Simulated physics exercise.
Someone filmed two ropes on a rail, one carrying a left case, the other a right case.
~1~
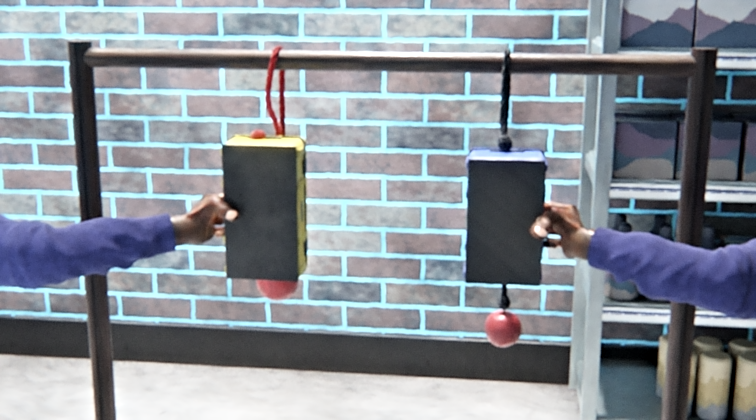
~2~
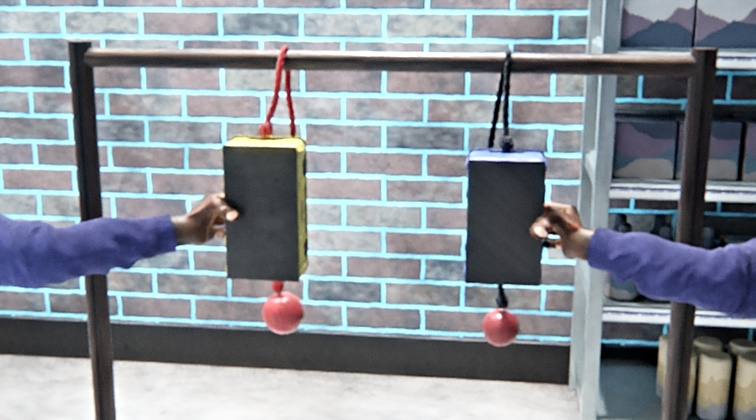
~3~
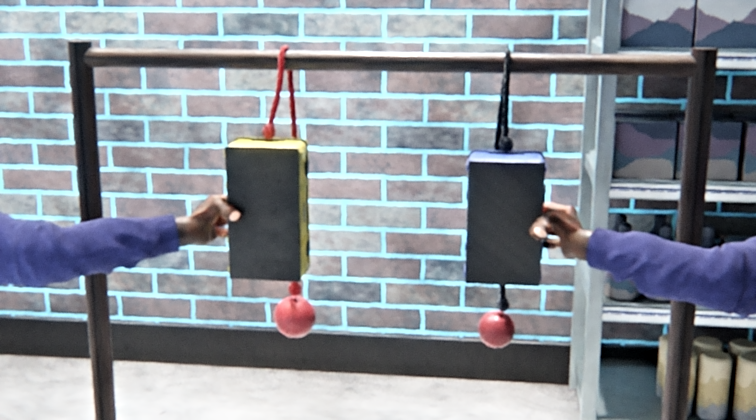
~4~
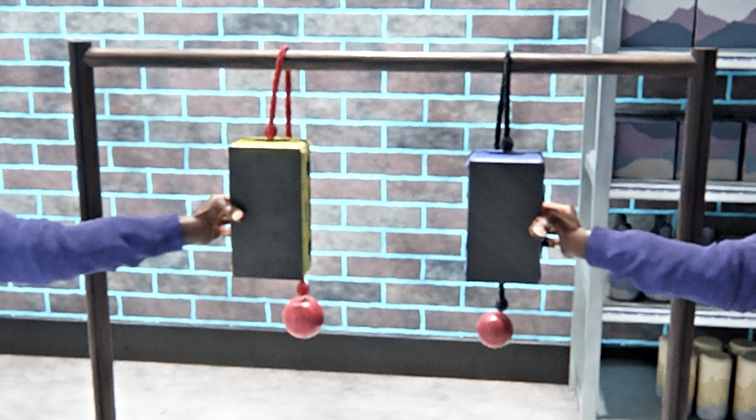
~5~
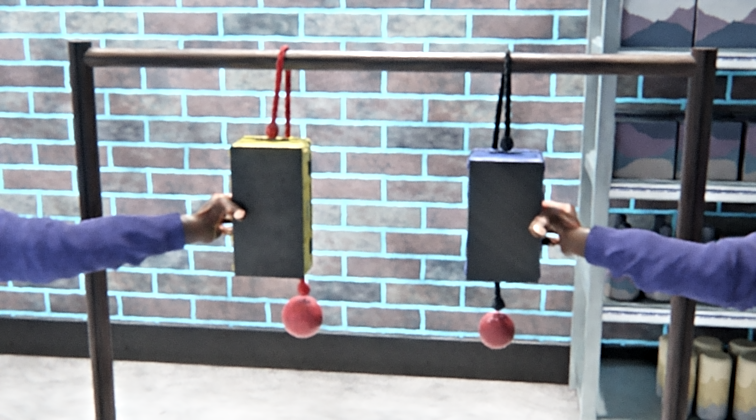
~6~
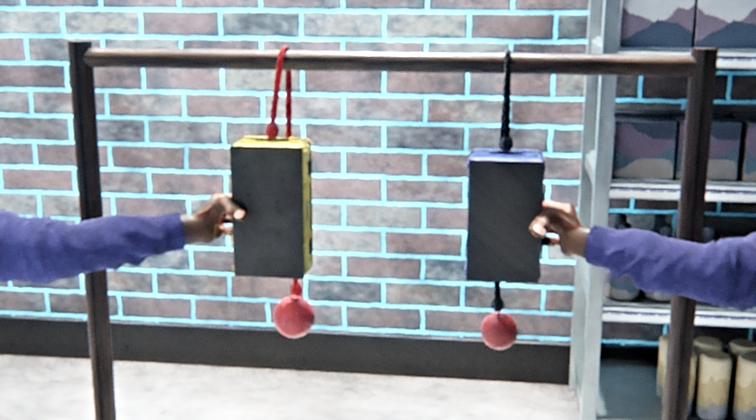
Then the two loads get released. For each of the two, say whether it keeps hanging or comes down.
Left case: Comes down. Right case: Comes down.
Then, 0.36 s past the final frame, left case dropping near (280, 358); right case dropping near (499, 361).
Then, 0.66 s past the final frame, left case on the floor; right case on the floor.
When it is over, left case on the floor; right case on the floor. The left case runs down to the floor and the right case drops.
